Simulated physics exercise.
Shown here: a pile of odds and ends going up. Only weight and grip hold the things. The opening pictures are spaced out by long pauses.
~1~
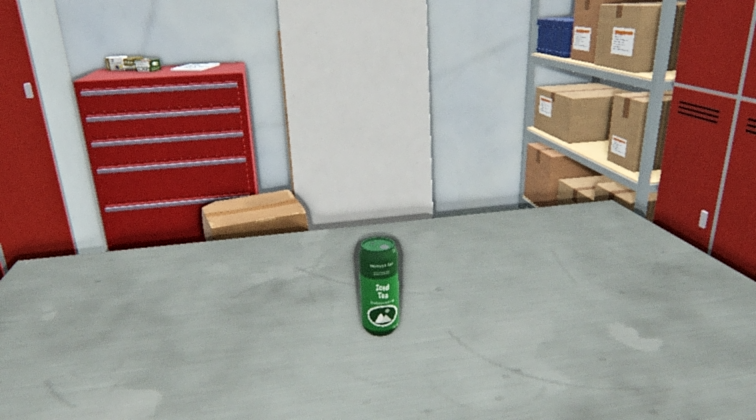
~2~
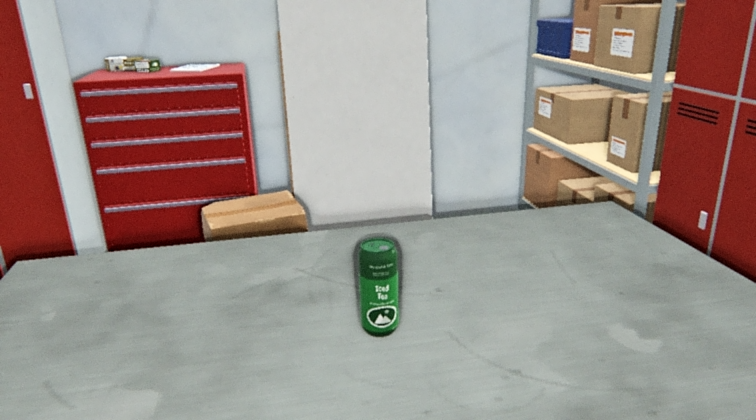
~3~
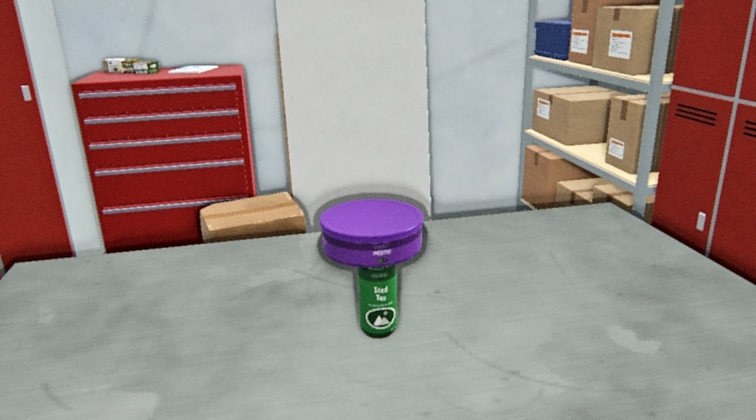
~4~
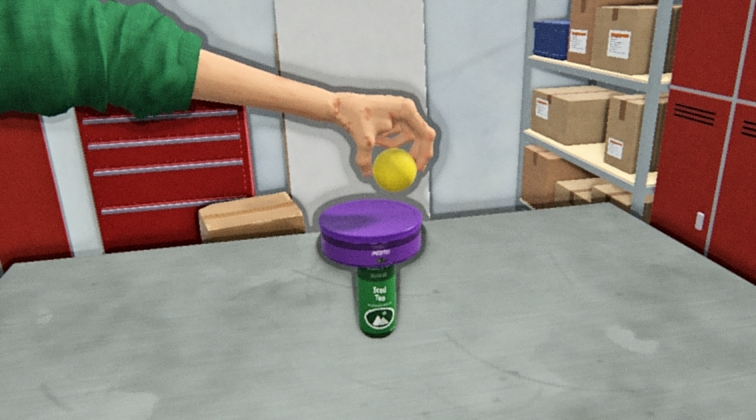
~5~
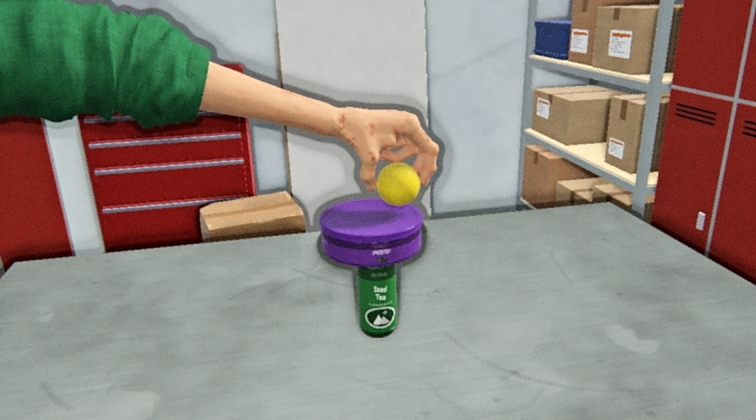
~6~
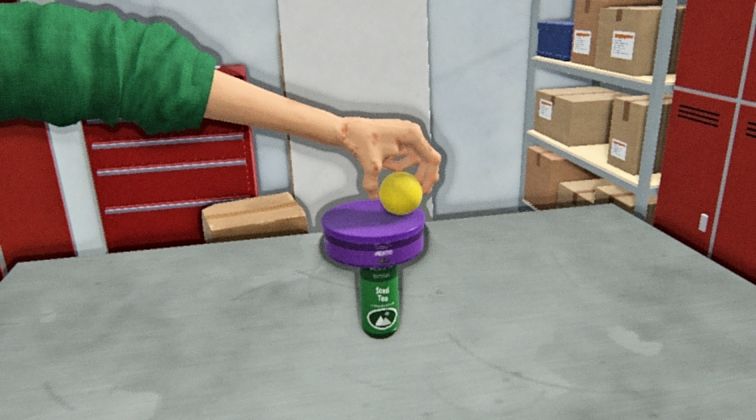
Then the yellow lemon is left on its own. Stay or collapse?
The pile stays together.
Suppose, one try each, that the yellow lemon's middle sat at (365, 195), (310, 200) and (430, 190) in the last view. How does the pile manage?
Try 1: Stable. Try 2: Falls over. Try 3: Falls over.
Then, 1.00 s past the last view, nothing moves.
Then, 2.10 s past the last view, yellow lemon resting near (401, 194).
Finally, all 3 still in place. Final places as the last picture's camera would see them, yellow lemon near (401, 194). The pile stays up.
